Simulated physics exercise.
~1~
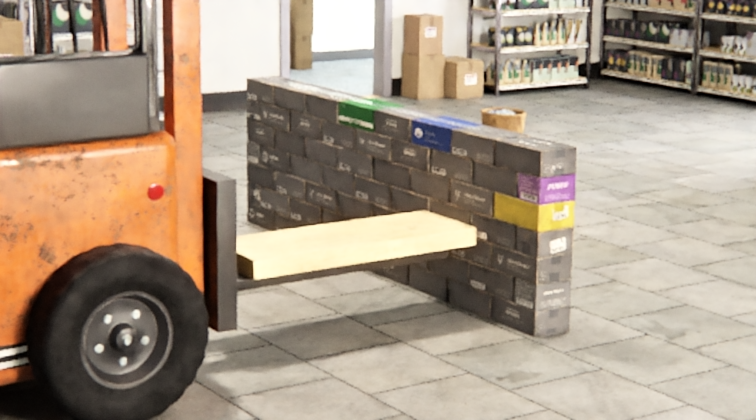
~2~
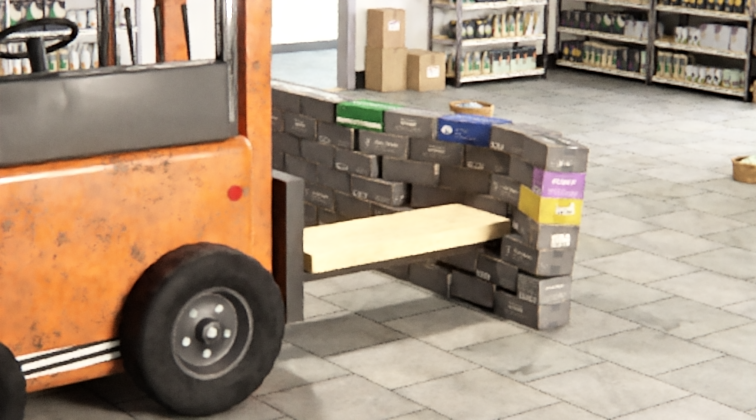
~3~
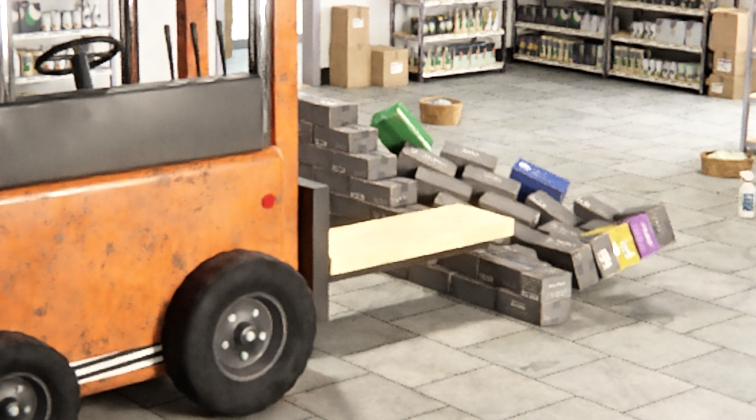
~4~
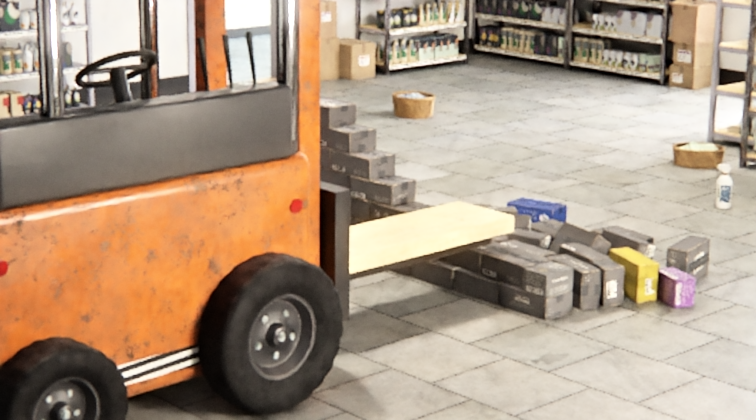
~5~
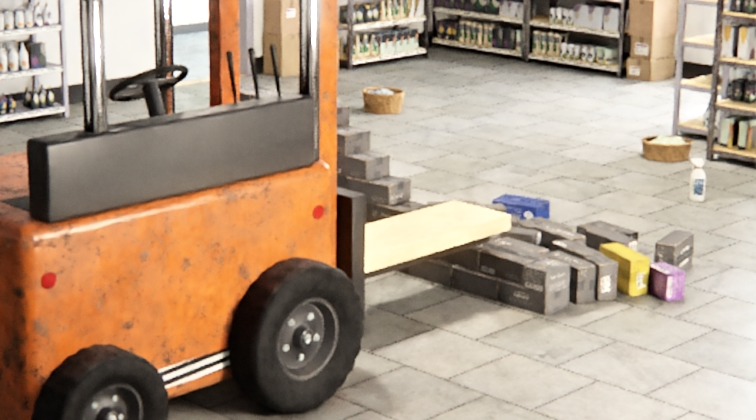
In a shop, an orange lift truck pushes into a box wall, toppling its right side.
